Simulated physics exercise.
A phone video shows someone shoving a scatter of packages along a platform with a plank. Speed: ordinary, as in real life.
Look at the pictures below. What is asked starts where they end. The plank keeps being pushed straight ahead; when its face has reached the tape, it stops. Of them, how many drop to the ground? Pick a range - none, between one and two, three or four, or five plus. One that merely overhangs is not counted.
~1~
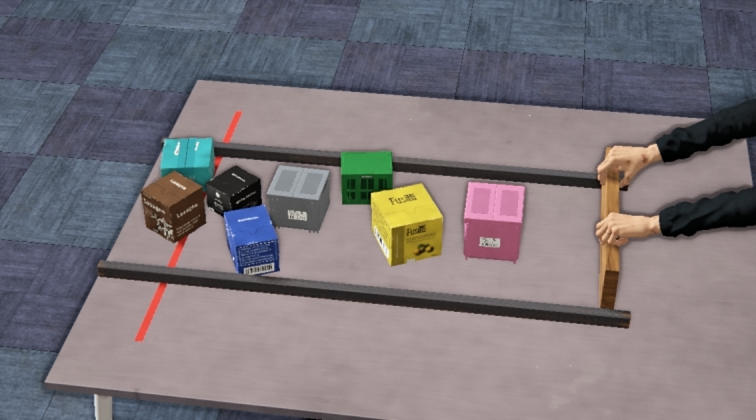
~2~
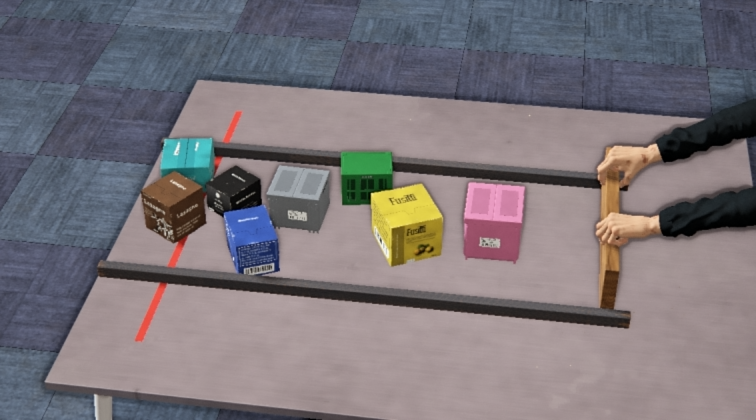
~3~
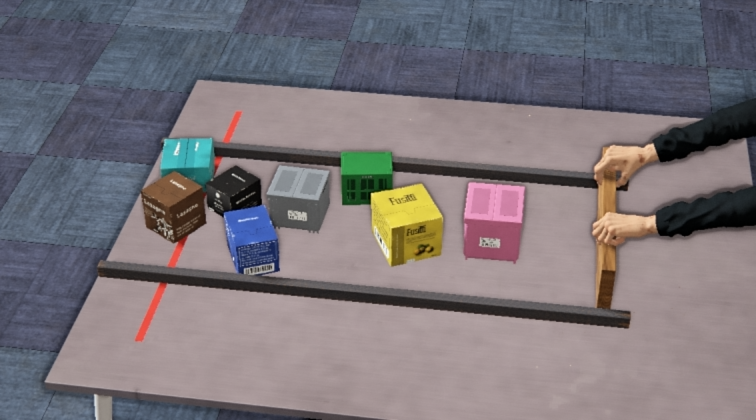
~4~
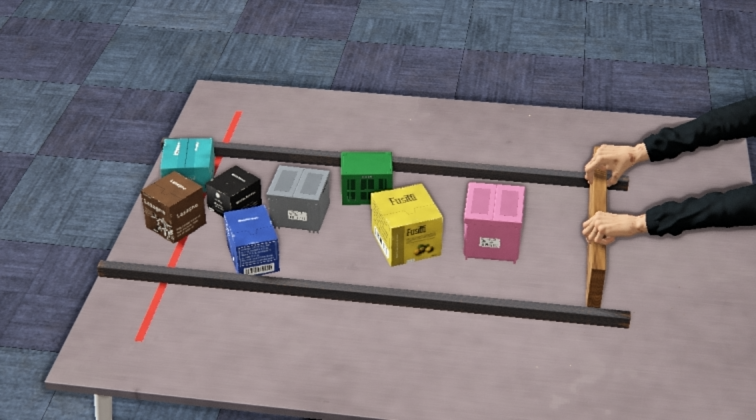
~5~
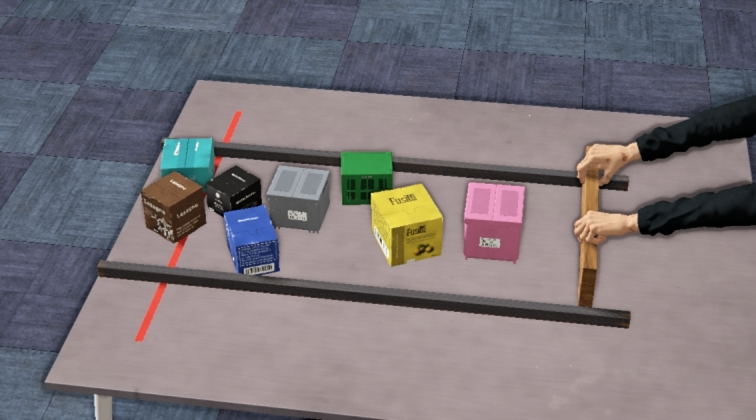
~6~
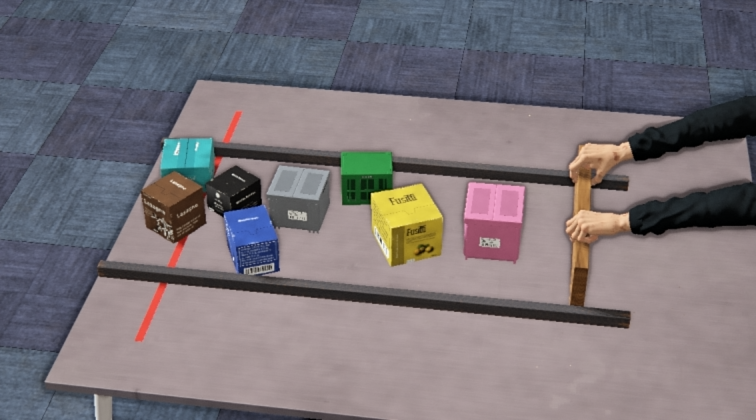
Range: Five plus.
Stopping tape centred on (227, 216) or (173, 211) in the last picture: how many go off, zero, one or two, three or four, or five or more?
For the first place three or four, for the second five or over.
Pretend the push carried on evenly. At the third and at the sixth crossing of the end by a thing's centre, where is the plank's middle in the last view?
At the first moment about (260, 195), at the next about (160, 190).
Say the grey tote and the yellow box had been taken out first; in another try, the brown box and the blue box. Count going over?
3, then 4.
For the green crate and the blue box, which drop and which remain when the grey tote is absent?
I'd say the green crate holds its spot and the blue box holds its spot.
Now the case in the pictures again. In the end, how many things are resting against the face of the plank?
Count recorded: 3.
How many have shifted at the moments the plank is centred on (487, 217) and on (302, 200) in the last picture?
Tally: First 2; then 8.
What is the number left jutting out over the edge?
That adds up to 0.
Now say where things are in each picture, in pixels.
The first picture shows turquoise parcel (188, 166); brown box (174, 207); black box (234, 194); plank (610, 228); tape (195, 213).
The second picture shows brown box (174, 207); green crate (367, 178).
The third picture shows black box (234, 194); yellow box (407, 225).
The fourth picture shows turquoise parcel (188, 166); grey tote (300, 199).
The fifth picture shows brown box (174, 207); plank (589, 226).
The sixth picture shows turquoise parcel (188, 166); brown box (174, 207); black box (234, 194); plank (581, 225); tape (195, 213).
Soon after, none off yet; turquoise parcel at rest near (188, 166); brown box at rest near (174, 207); black box at rest near (234, 194).
At rest, the number that fall off is five or more; fallen, yellow box, grey tote, black box, brown box and turquoise parcel.
